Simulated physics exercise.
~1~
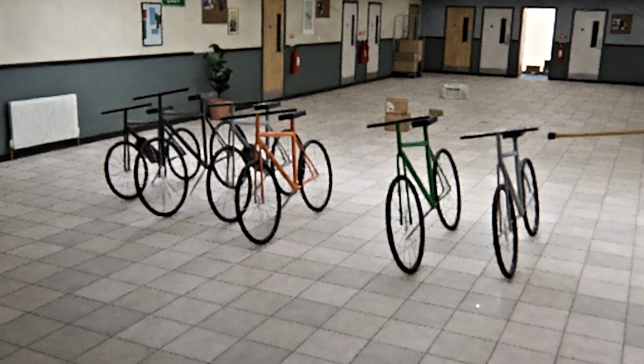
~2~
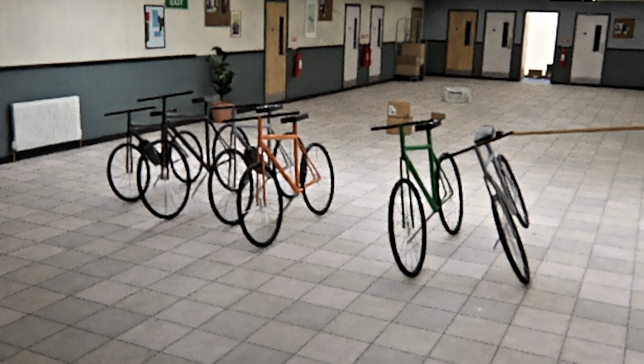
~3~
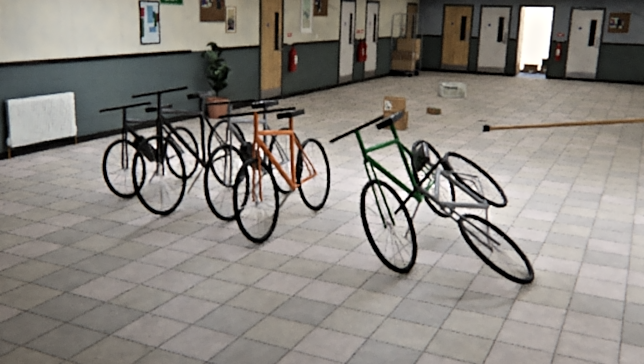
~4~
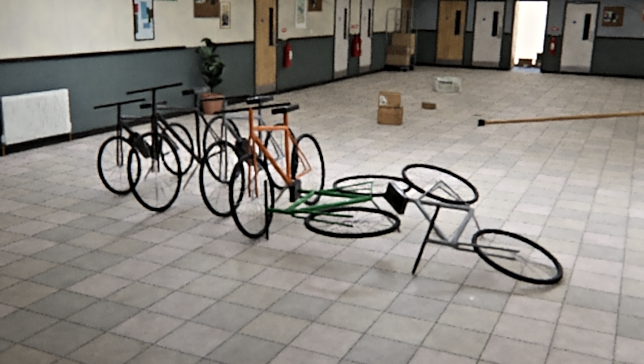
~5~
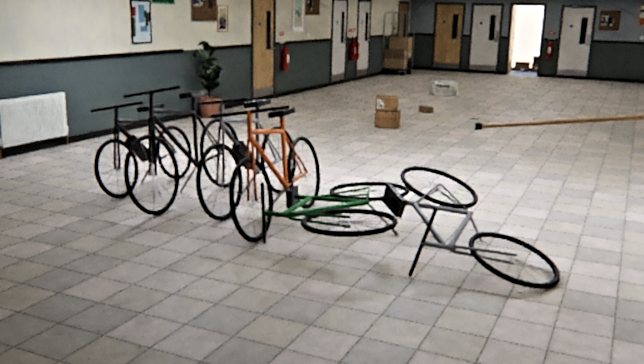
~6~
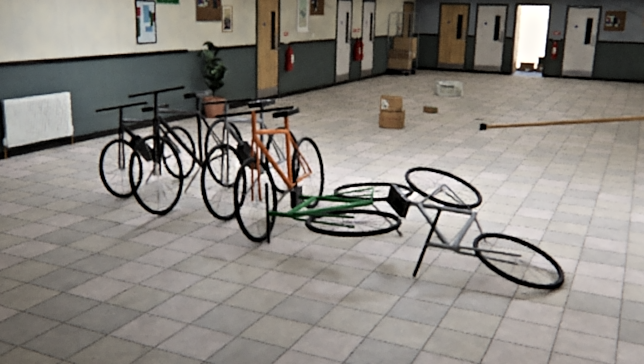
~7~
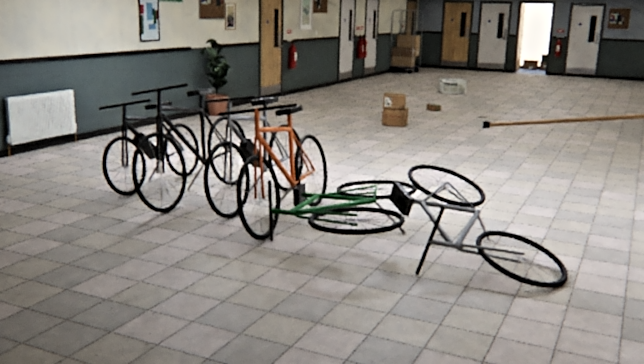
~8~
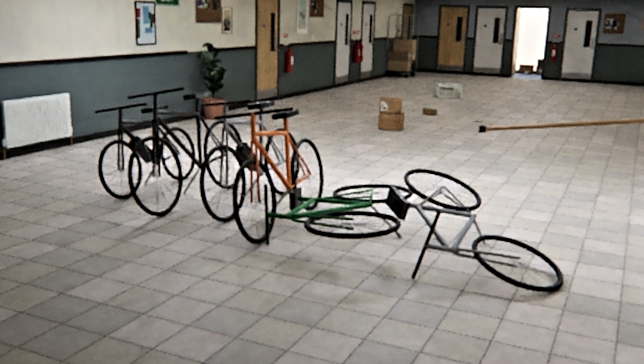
At first, six bicycles stand in a row on a tiled floor in a large hall, with a long pole reaching in from the right toward the silver one at the near end. The pole moves left and the silver bicycle tips over toward the green one beside it. The green bicycle then leans left as the silver one sinks lower, and both drop to the floor. The green one ends up flat, its front end by the wheels of the orange bicycle, which stays upright. At the end, the two lie still while the orange bicycle and three dark ones remain standing.
